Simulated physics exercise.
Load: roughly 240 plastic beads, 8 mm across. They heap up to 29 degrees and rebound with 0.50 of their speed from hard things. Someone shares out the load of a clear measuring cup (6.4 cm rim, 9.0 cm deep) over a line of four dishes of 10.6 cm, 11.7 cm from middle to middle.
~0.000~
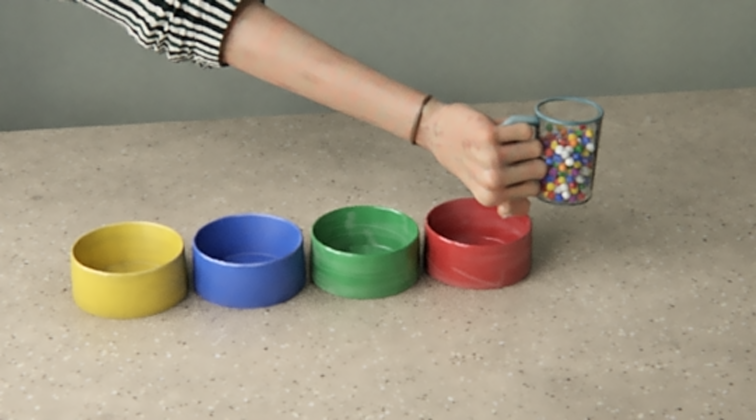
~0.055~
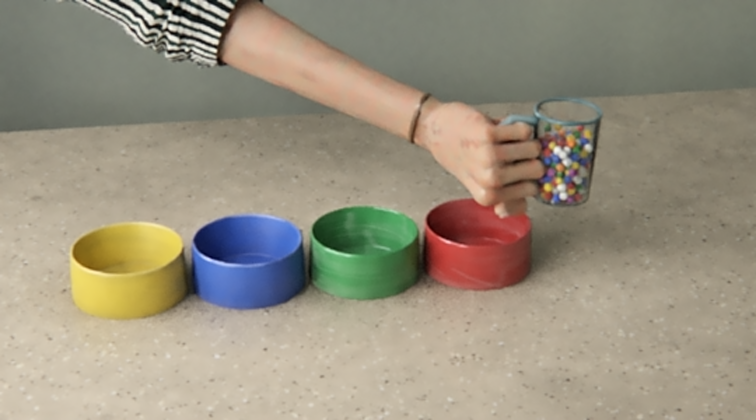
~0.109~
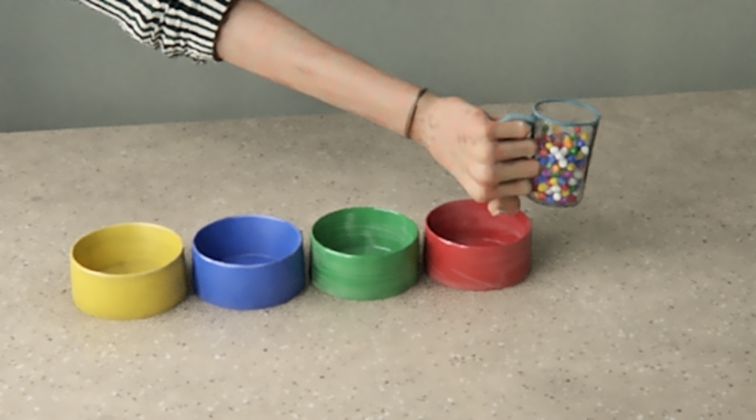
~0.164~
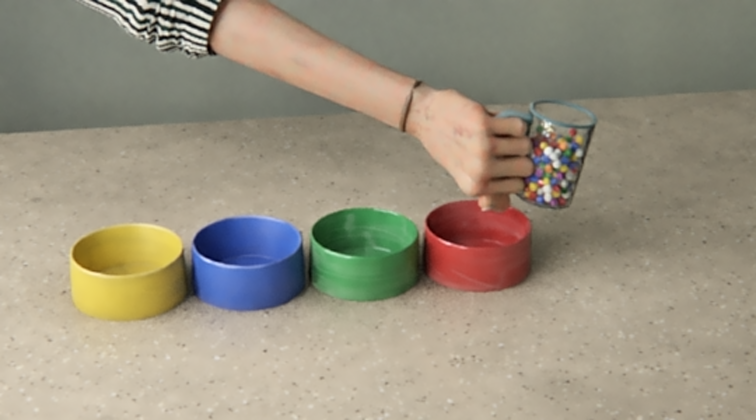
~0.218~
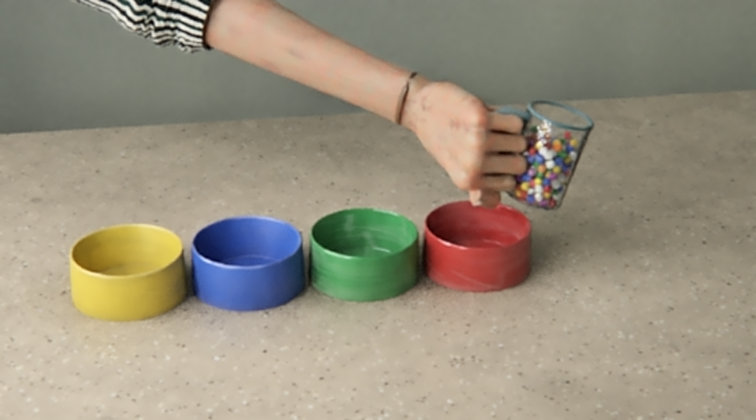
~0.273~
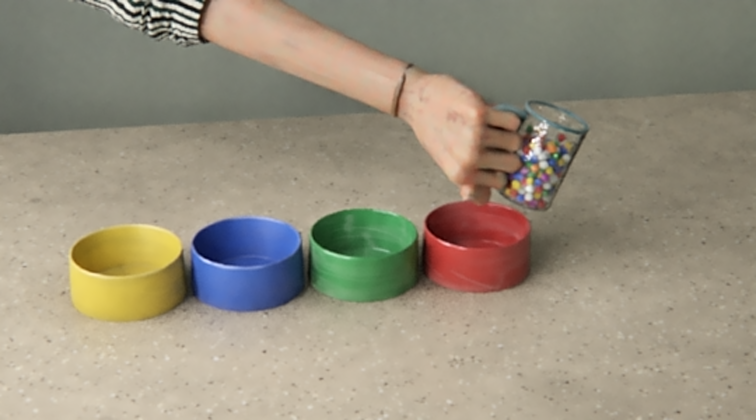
A hand reaching in from the upper left, with a striped sleeve and a thin bracelet, holds a clear cup of multicoloured beads by its handle. Seen from slightly above, four round dishes, yellow, blue, green and red from left to right, sit on a speckled beige surface before a grey-green wall. The hand moves slightly left, gradually tilting the cup rightward, while the dishes and view stay still.
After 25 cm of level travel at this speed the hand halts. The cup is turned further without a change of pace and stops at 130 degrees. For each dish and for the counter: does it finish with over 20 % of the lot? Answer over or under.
Red dish: Over; blue dish: Under; green dish: Under; yellow dish: Under; on the counter: Under.
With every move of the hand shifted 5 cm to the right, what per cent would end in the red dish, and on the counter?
Then: Red 90, counter 10.
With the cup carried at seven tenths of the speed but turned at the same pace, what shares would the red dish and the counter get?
Red 100, counter 0.
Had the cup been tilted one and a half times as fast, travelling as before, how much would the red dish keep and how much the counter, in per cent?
In that case red 100, counter 0.
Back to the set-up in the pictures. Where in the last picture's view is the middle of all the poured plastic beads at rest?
Near (465, 255).
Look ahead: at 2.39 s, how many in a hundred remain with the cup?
About 0 per cent.
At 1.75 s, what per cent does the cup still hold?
Some 0 per cent of the load.
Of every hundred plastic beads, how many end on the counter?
About 10 per cent.
After 1.16 s, tilt 102 degrees; cup holds 95 %, red 5 %.
Then, at 1.75 s, tilt 130 degrees; cup holds 0 %, red 80 %, green 5 %.
After 2.39 s, tilt 130 degrees; cup holds 0 %, red 80 %, green 5 %.
By 2.7 s all is still; red 80 %, blue 0 %, green 5 %, yellow 0 %, counter 10 %.
